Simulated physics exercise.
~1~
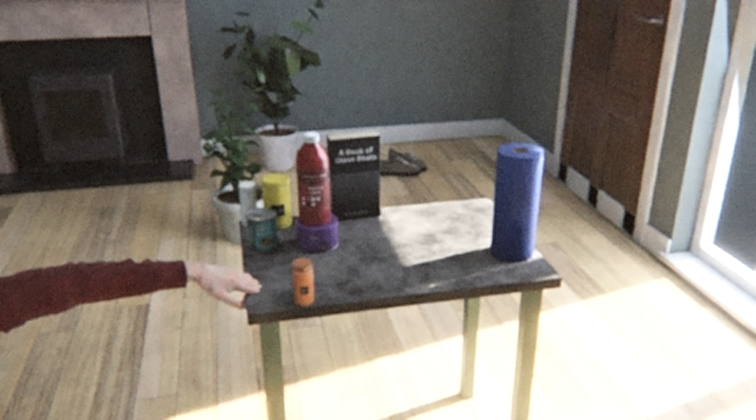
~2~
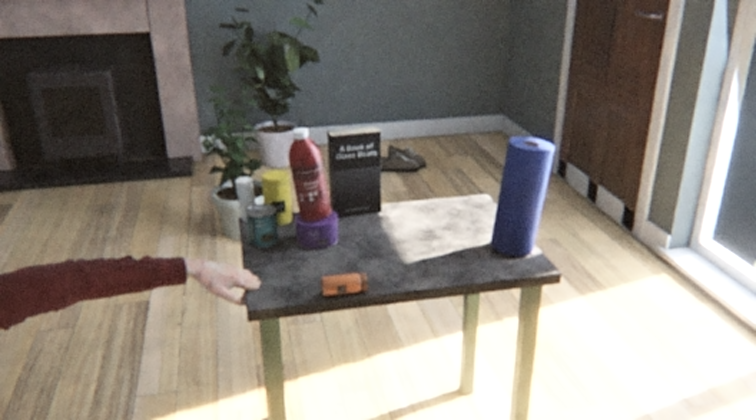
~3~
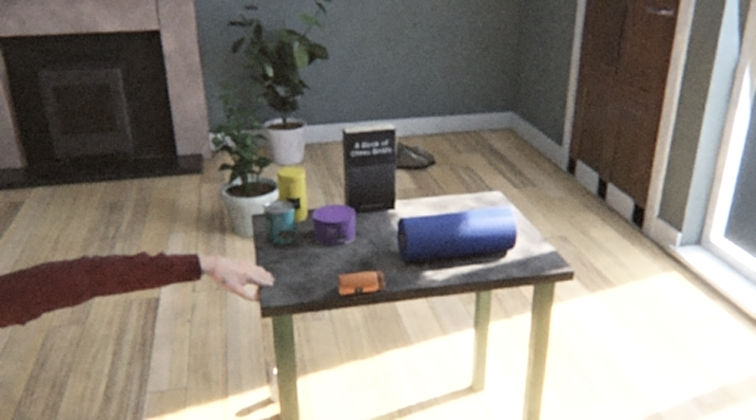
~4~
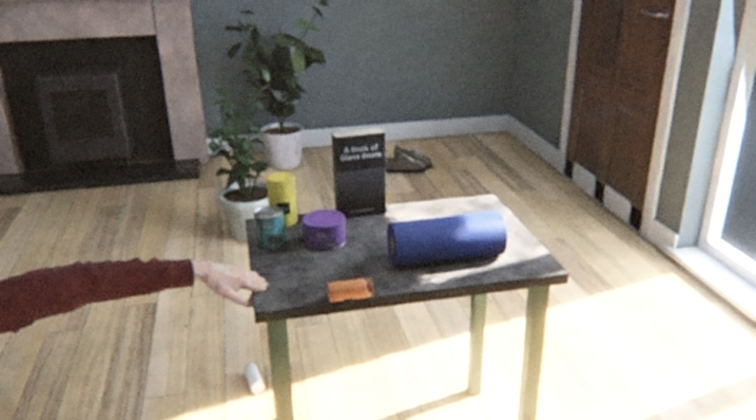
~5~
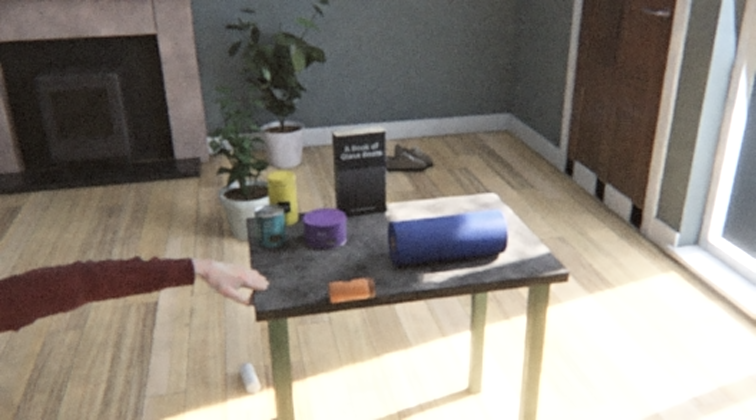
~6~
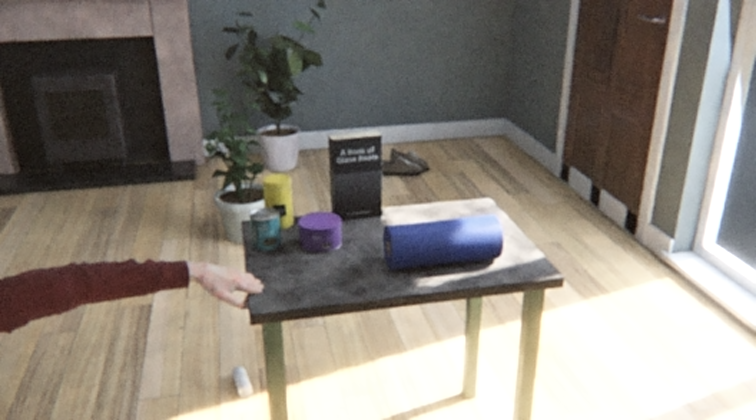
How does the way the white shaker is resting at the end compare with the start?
At the start the white shaker stood upright on the table, but by the end it was lying on its side on the floor.
